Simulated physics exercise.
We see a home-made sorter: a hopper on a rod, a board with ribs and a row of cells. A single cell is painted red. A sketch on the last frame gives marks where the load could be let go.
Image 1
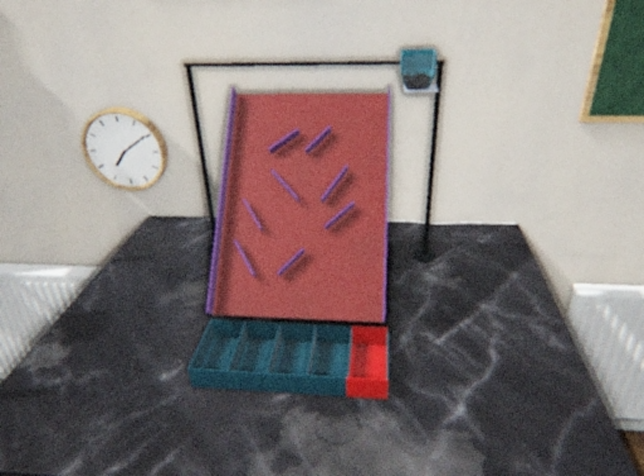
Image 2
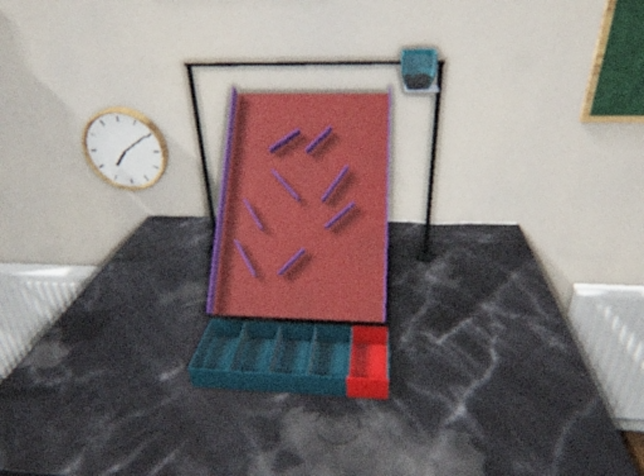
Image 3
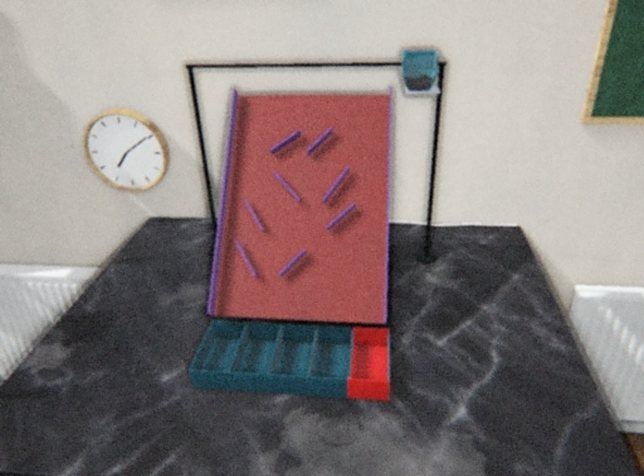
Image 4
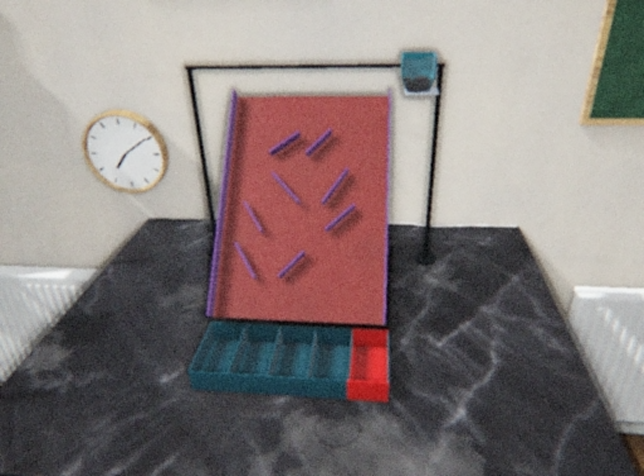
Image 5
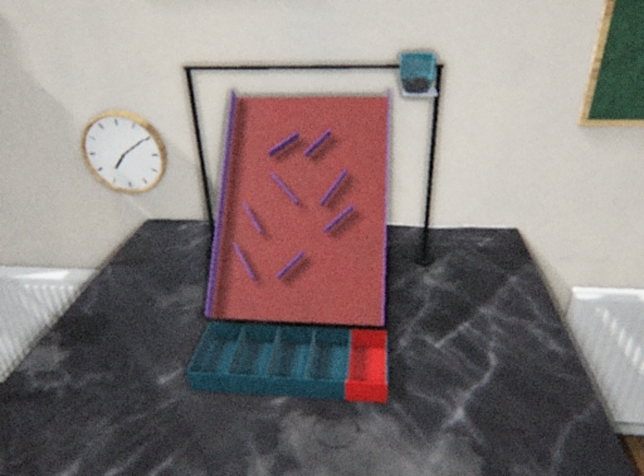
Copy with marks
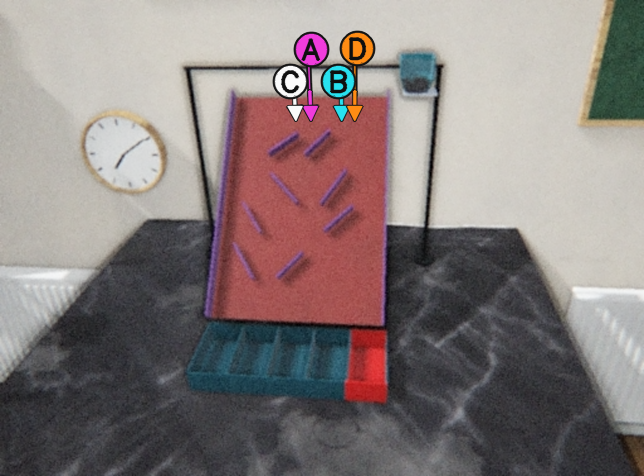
Only the view itself moves, shifting very slightly as if from an unsteady camera, while the hopper, board and cells stay in place and no hand appears. The setting is a room with a pale wall, seen from the front and slightly above a dark, white-veined tabletop. A teal hopper hangs at the right of a black rod, above a reddish board with purple ribs and a row of teal cells, the rightmost red, with a round clock left.
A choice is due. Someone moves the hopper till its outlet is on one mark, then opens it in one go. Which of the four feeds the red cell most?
It is D.
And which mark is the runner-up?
B.
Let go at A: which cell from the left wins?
The fourth from the left.
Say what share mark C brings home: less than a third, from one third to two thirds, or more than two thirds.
It is less than a third.
On the marked copy, mark A meets the board at (310, 115); mark B meets the board at (341, 115); mark C meets the board at (295, 115); mark D meets the board at (354, 115).
With A, none in the red cell, nearly all in other cells.
With B, about a quarter in the red cell, about two thirds in other cells, a stray few outside the box.
With C, none in the red cell, nearly all in other cells, a small part held on the board.
With D, about half in the red cell, about half in other cells.
